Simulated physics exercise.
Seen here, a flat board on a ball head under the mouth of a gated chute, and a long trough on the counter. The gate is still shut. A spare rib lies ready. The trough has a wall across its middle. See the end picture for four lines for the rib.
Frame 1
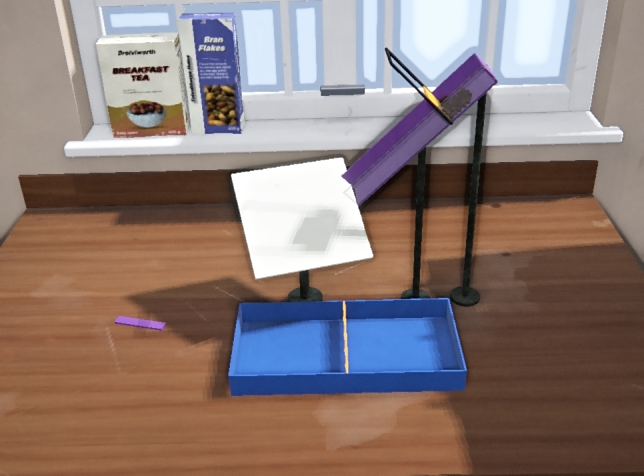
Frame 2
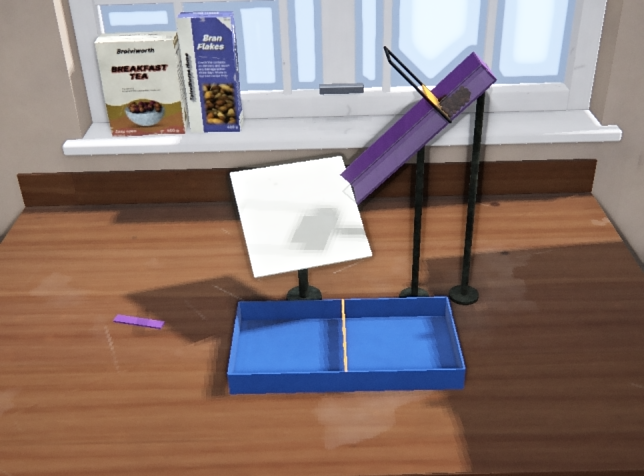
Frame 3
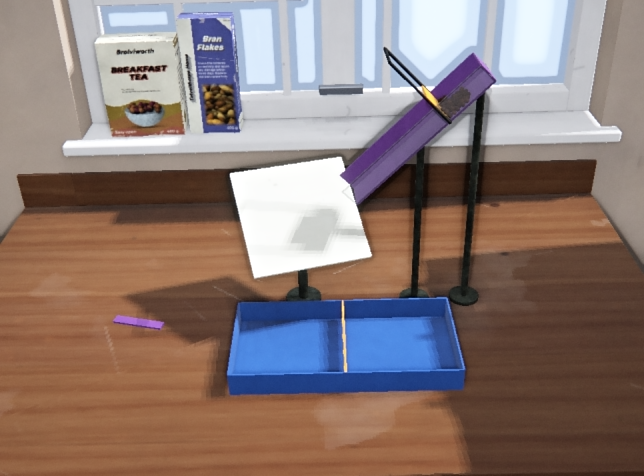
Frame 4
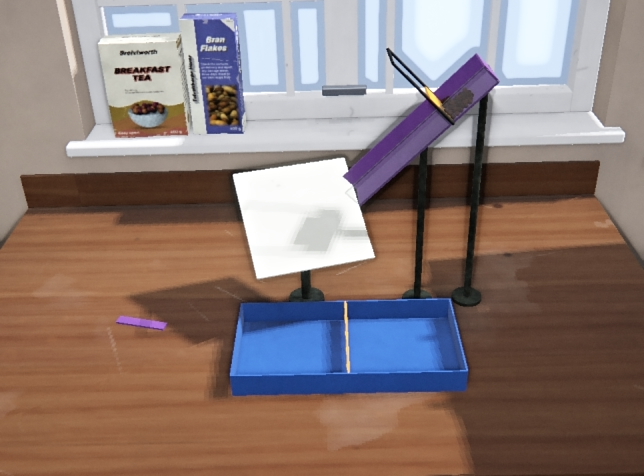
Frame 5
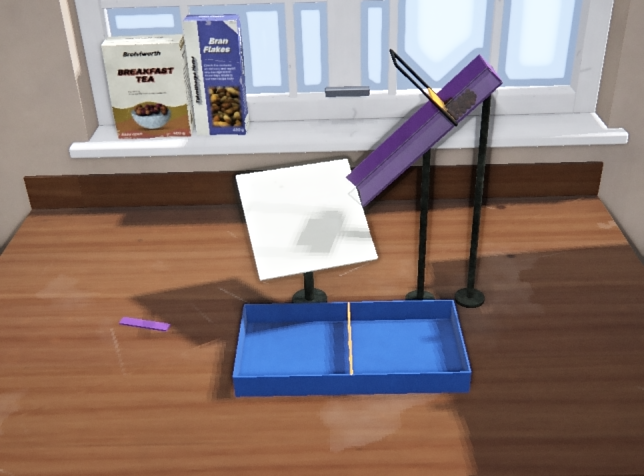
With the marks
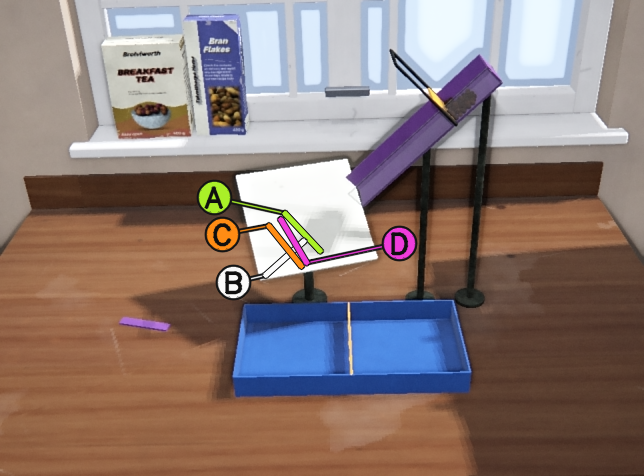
On a wooden counter by a window, a tilted white board stood below a sloping purple chute and behind a divided blue trough; nothing moved except the view, which shifted very slightly.
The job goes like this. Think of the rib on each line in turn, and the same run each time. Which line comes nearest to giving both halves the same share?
Best: A.
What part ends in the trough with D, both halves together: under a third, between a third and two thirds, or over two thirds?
Line D gives over two thirds.
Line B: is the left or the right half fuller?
Left.
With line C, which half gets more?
Left.
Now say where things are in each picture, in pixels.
Load behind the gate at (452, 102), allspice berries; lip of the chute at (357, 197), sloping fairly steeply, in the first picture.
Middle of the board at (300, 214), tilted fairly steeply; middle of its low edge at (314, 266); of its high edge at (287, 164), in the second picture.
Front corners of the trough at (228, 375) and (464, 370); front end of its middle wall at (346, 372); gate still shut at (427, 95), in the third picture.
Middle of the load at (453, 103); lip at (358, 198), in the fourth picture.
Middle of the load at (456, 104); lip at (361, 199), in the fifth picture.
On the marked copy, line A from (284, 213) to (320, 250); line B from (304, 241) to (265, 275); line C from (268, 225) to (301, 266); line D from (280, 219) to (306, 262).
For line A, of what is caught, about half in the left half, about half in the right.
For line B, of what is caught, most in the left half, a small part in the right.
For line C, of what is caught, most in the left half, a small part in the right.
For line D, of what is caught, most in the left half, a small part in the right.
